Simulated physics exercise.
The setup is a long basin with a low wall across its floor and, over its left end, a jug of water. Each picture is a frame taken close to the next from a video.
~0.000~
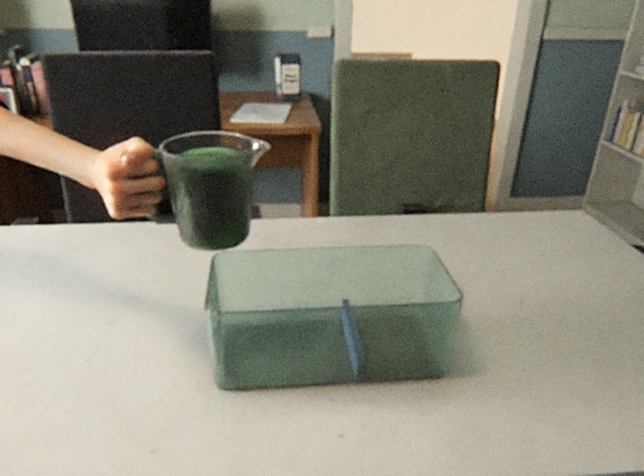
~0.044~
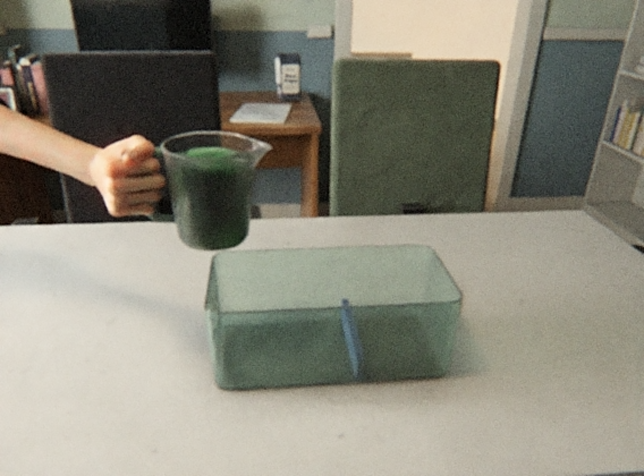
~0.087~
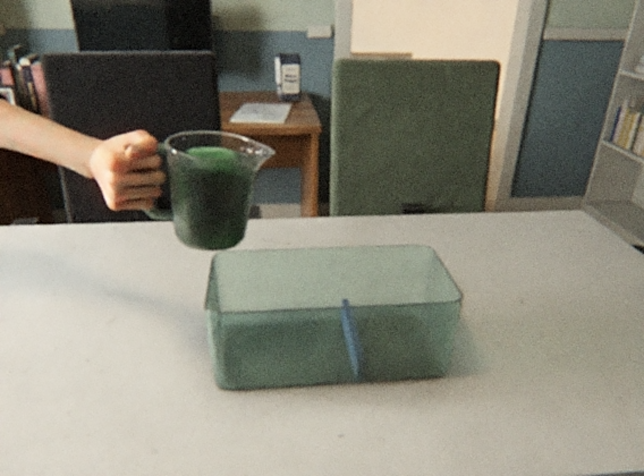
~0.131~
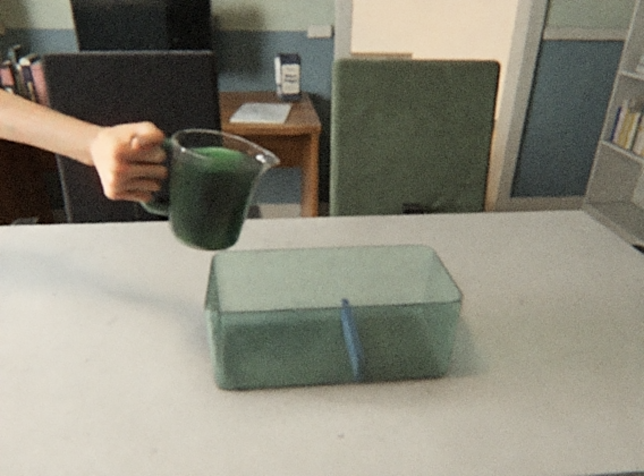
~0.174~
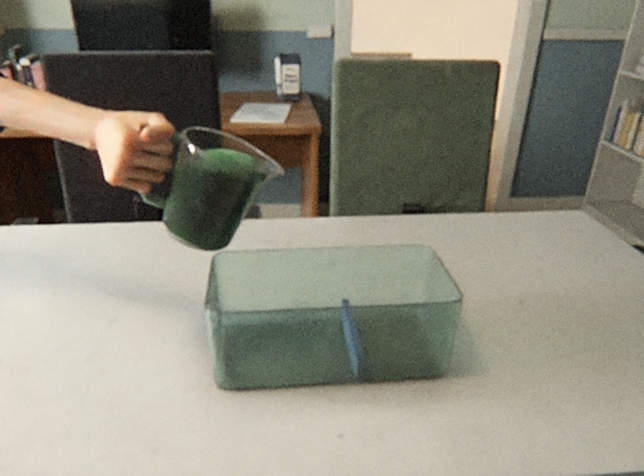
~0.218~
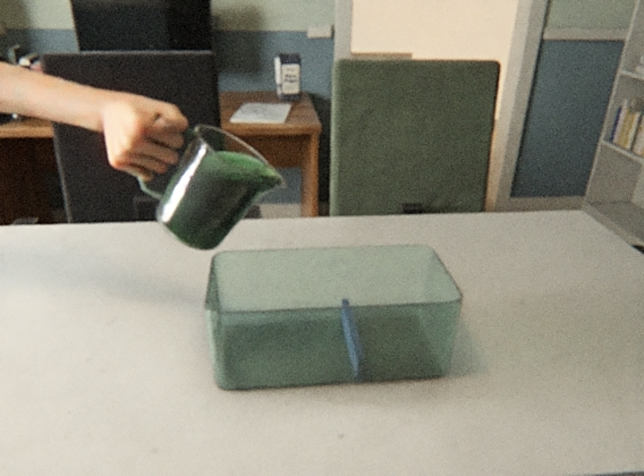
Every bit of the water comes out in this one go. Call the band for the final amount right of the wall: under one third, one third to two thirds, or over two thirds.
Band: Under one third.
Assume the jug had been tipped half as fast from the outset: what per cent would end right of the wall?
About 5 per cent.
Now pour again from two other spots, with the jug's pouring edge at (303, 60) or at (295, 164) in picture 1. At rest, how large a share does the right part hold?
70 %, then 10 %.
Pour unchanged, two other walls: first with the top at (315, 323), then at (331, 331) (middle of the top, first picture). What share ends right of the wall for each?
Try 1: Some 50 %; try 2: 25 %.
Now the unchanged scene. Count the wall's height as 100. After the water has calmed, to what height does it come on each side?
Left about 60, right about 10.
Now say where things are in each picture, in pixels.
In the first frame, it leans 0°; its right rim is at (270, 145); the water meets the walls at (167, 159) and (253, 157); the long basin's rim runs from (209, 281) to (447, 272); the wall's top is at (352, 327).
In the second frame, it leans 2°; its right rim is at (272, 147); the water meets the walls at (168, 158) and (254, 158).
In the third frame, it leans 6°; its right rim is at (275, 152); the water meets the walls at (172, 156) and (256, 161).
In the fourth frame, it leans 13°; its right rim is at (280, 160); the water meets the walls at (175, 156) and (260, 162).
In the fifth frame, it leans 23°; its right rim is at (284, 171); the water meets the walls at (178, 166) and (269, 168).
In the sixth frame, it leans 34°; its right rim is at (287, 185); the water meets the walls at (173, 179) and (280, 174).
A moment on, the jug is tipped on its side and 53 per cent is still to pour, 24 is left of the wall and 0 right of it.
Next, the jug is tipped right over and 14 per cent is still to pour, 69 is left of the wall and 2 right of it.
Then the jug is tipped right over and 2 per cent is still to pour, 83 is left of the wall and 7 right of it.
Later the jug is tipped right over and 0 per cent is still to pour, 86 is left of the wall and 9 right of it.
In the end 86 per cent lies left of the wall, 9 right of it and 5 outside.
